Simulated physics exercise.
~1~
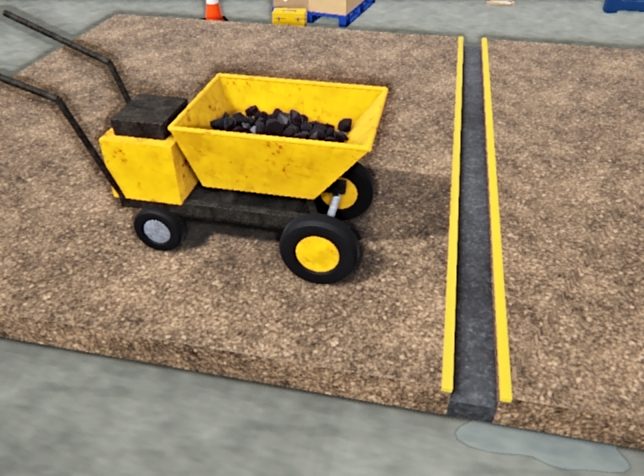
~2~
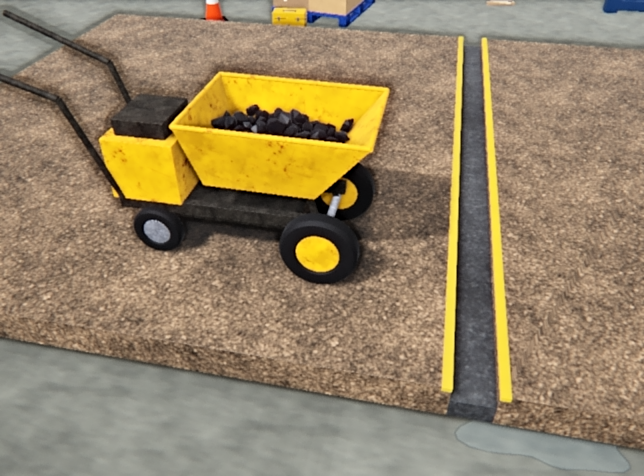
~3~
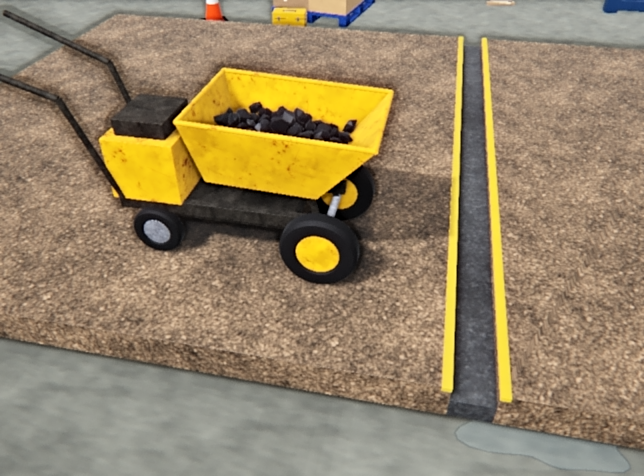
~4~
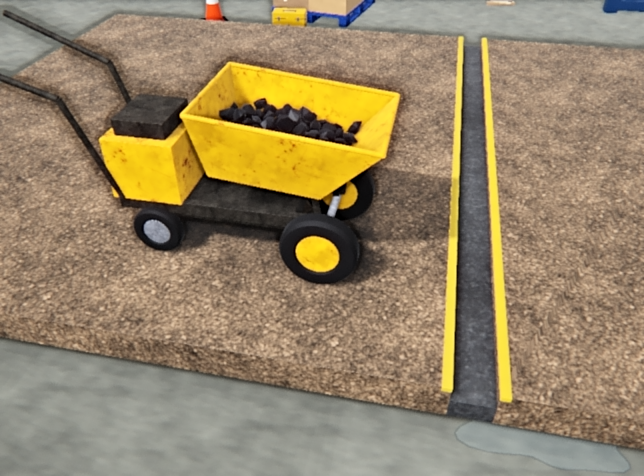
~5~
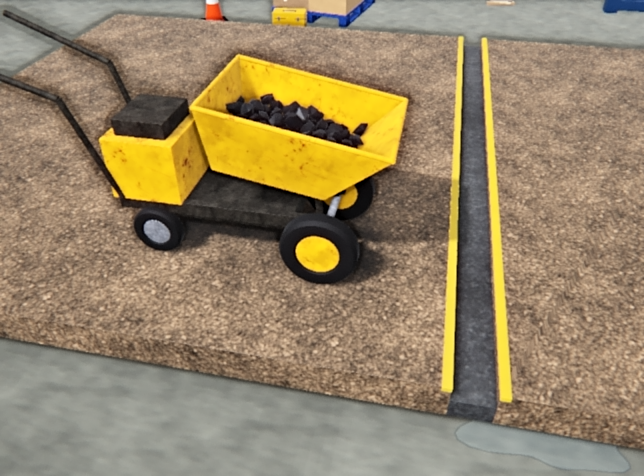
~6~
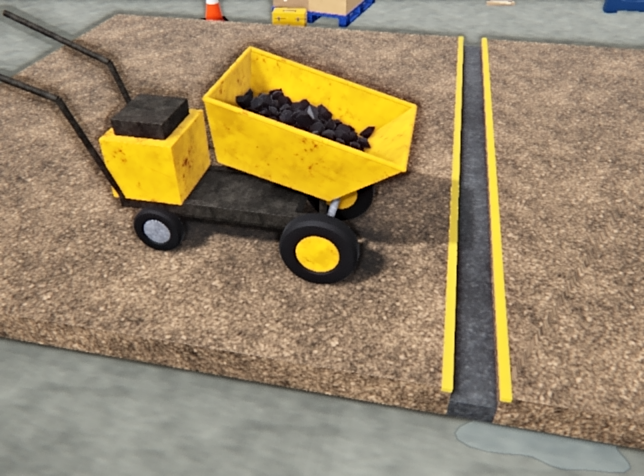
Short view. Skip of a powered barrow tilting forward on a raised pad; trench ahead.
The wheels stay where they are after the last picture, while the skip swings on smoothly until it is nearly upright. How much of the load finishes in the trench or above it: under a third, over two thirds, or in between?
Trench gets a third to two thirds.
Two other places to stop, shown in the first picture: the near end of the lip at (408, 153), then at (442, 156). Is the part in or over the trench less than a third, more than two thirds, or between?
At the first stop the answer is under a third, and at the second it is under a third.
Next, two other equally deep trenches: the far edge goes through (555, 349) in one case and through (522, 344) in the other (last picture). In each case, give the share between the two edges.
About 70 %, then 50 %.
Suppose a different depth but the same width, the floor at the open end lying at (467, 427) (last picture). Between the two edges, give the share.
I'd put it at about 70 in a hundred.
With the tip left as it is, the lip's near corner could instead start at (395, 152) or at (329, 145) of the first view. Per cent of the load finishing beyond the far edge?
Near 30 % and 0 %.
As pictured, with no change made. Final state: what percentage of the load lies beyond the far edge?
Estimate: Around 15 per cent.
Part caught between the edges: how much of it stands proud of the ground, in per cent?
My figure is near 45 per cent.
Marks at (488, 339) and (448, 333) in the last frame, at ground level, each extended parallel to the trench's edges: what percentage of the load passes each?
In order: 20 percent, then 60 percent.
Soon, skip tipped steeply; all in the skip.
A while on, skip tipped right over; most in the skip; a stray few short of the trench; about a quarter in or heaped over the trench; a stray few beyond it.
Towards the end, skip tipped right over; about half in the skip; a stray few short of the trench; about half in or heaped over the trench; a small part beyond it.
Finally, skip tipped right over; about a third in the skip; a stray few short of the trench; about half in or heaped over the trench; a small part beyond it.
